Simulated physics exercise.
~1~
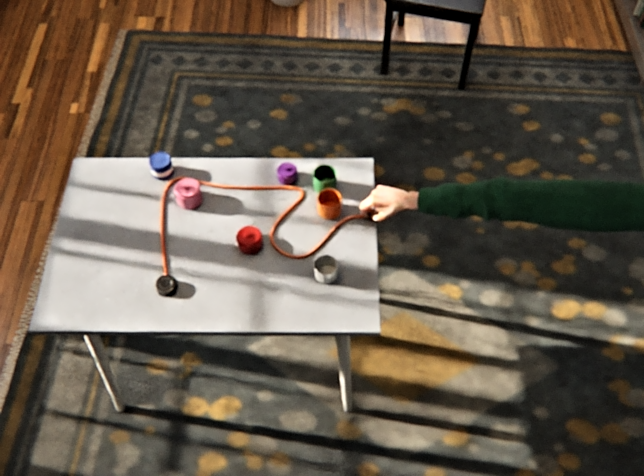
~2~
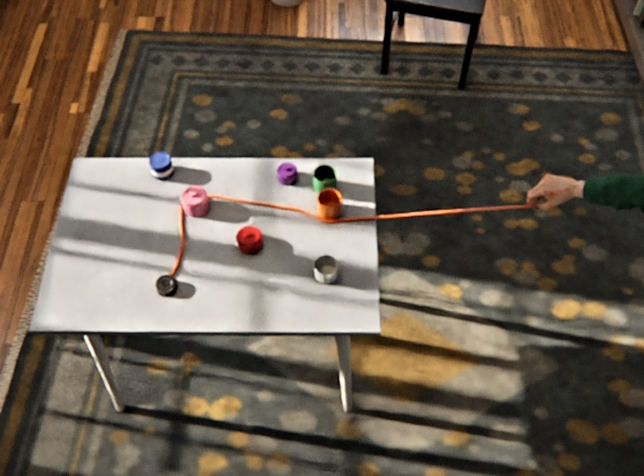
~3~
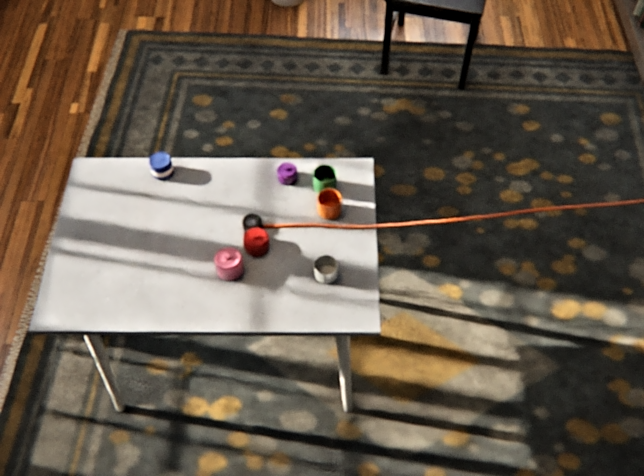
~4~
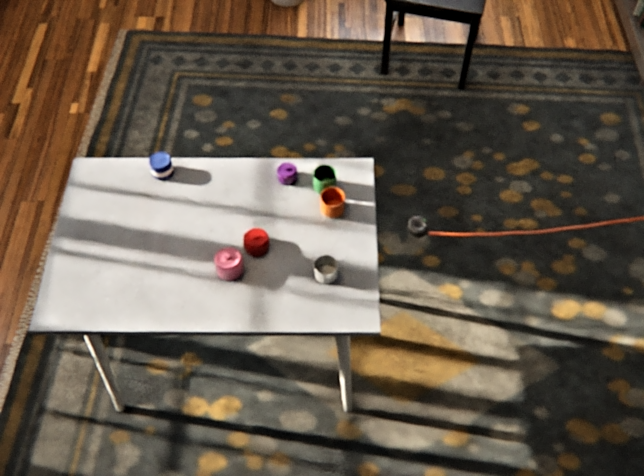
A hand pulling an orange cord rightwards across a white table, shifting the pink pot and dragging a black puck off the edge.
